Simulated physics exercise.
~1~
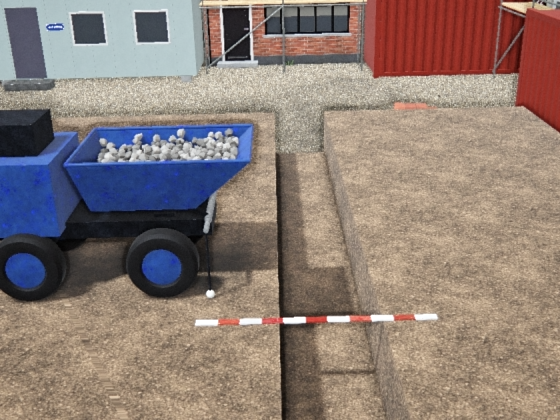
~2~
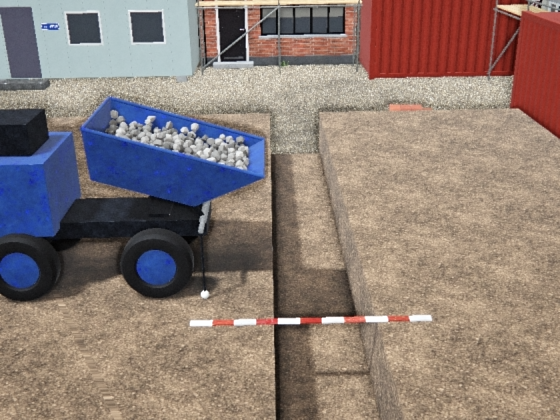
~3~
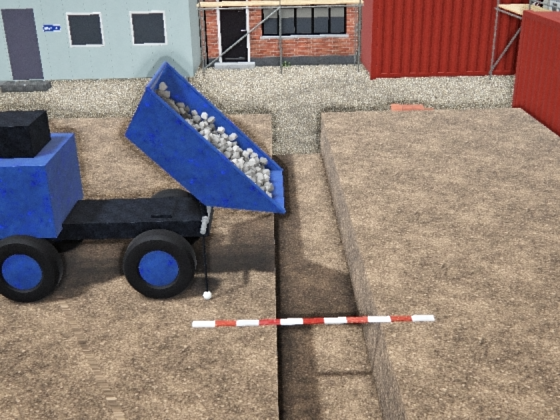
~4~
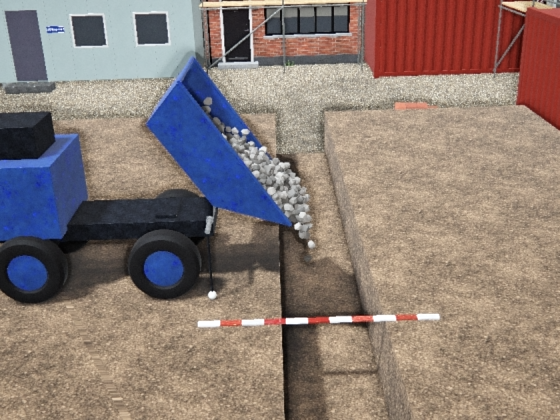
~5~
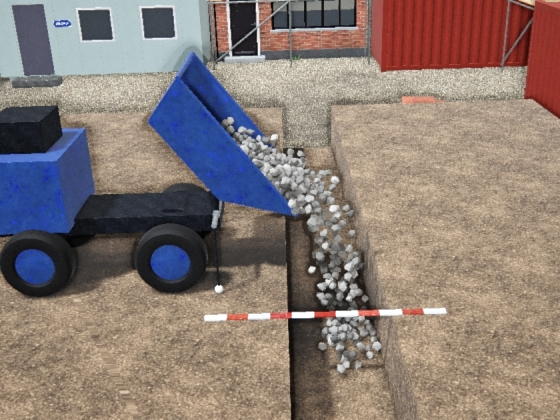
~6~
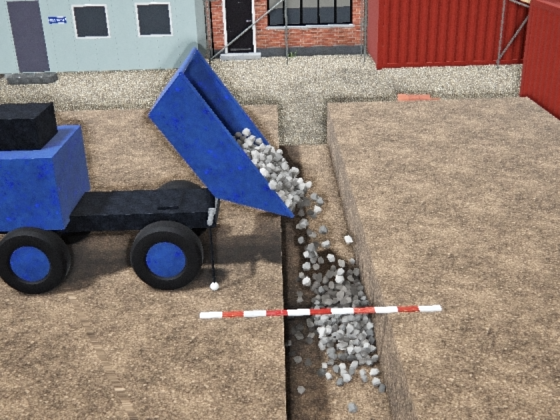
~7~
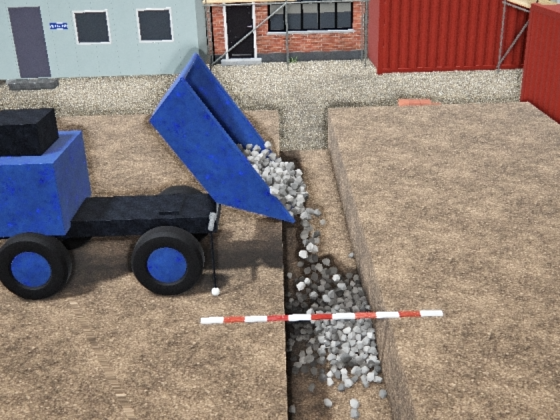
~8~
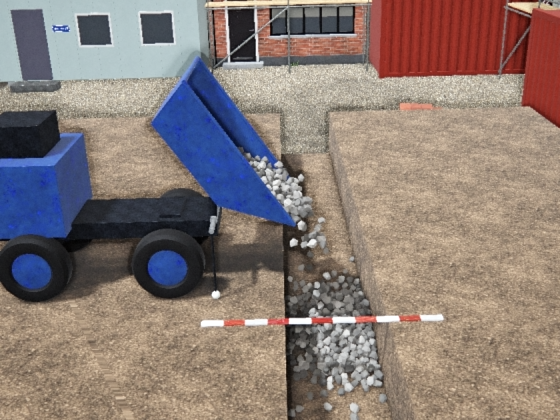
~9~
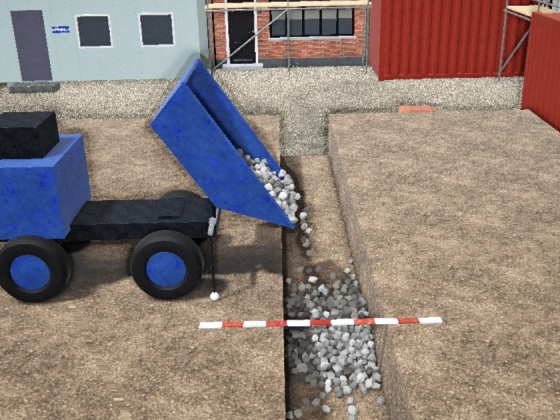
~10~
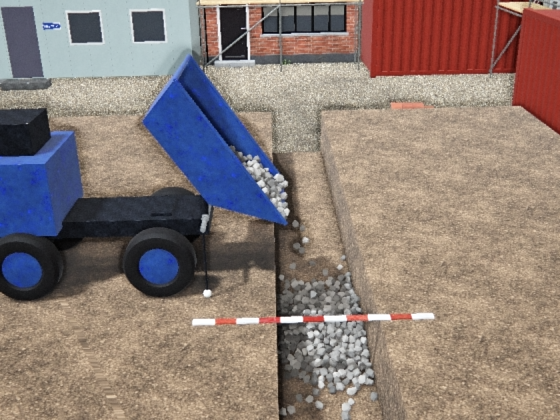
Building site with a blue dumper tipping its skip, spilling grey stones into a trench and leaving some resting in the raised skip.
